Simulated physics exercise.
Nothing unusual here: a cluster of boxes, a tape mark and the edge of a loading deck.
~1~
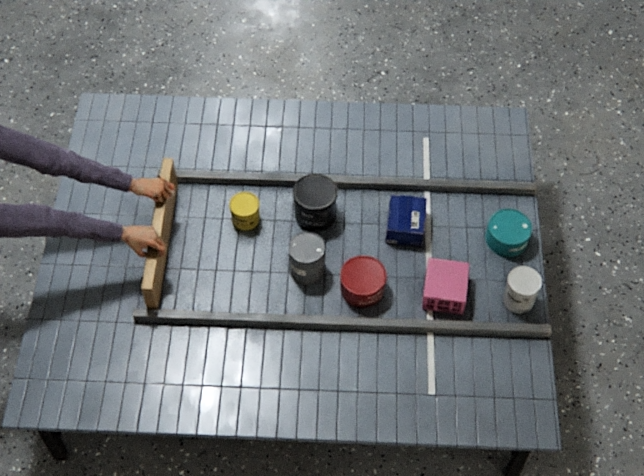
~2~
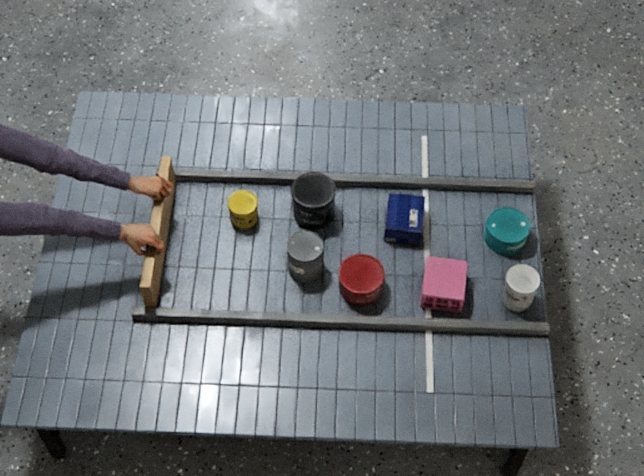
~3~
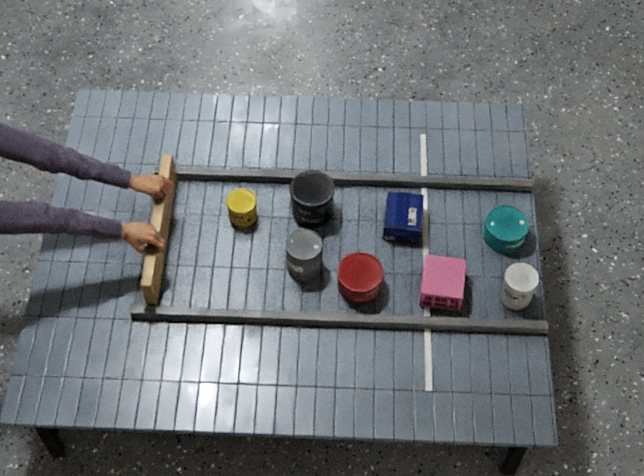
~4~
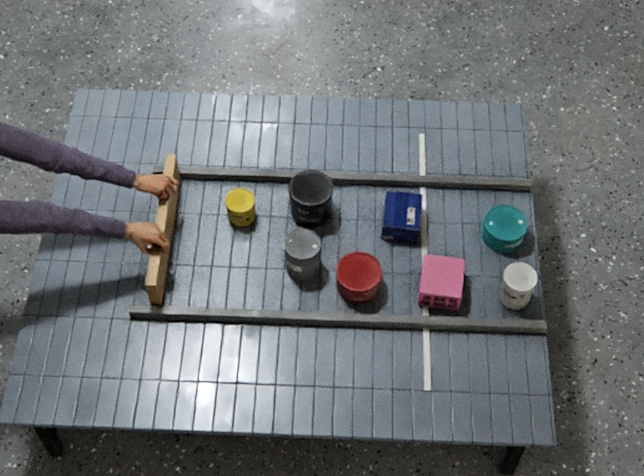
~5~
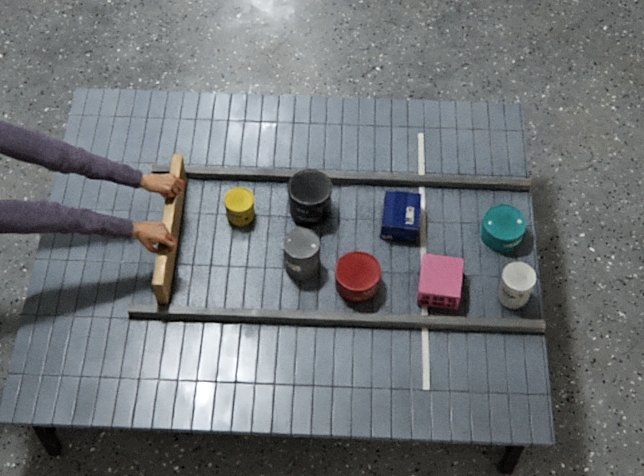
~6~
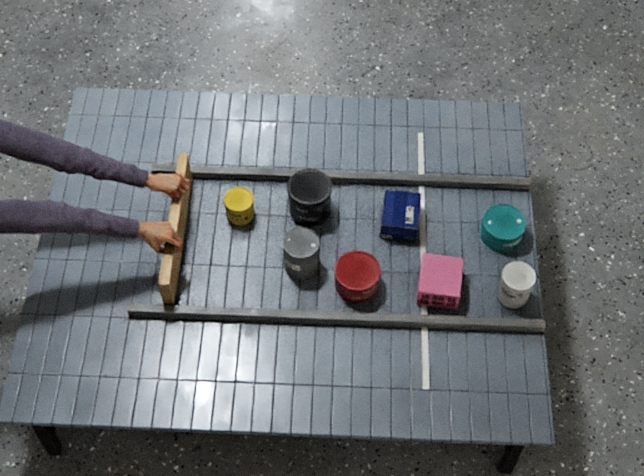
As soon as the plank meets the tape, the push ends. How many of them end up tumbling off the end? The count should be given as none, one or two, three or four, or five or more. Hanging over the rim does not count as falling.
Watching this, the number dropping off is nil.
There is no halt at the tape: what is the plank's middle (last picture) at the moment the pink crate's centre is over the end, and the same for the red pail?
First near (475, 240), second near (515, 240).
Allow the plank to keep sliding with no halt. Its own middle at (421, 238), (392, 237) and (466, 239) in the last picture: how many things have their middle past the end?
Respectively 0, 0 and 2.
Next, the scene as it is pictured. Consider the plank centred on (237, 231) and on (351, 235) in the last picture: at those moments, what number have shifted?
The first number is 1, the next one 5.
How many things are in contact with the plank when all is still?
In total, 4.
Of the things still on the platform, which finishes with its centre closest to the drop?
Answer: The white pail.
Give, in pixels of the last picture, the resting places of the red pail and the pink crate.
About (448, 294), and the other about (487, 279).
A little later, none off yet; white pail at rest near (516, 286); turquoise canister at rest near (503, 228); pink crate at rest near (440, 281).
When it is over, the number that fall off is zero.
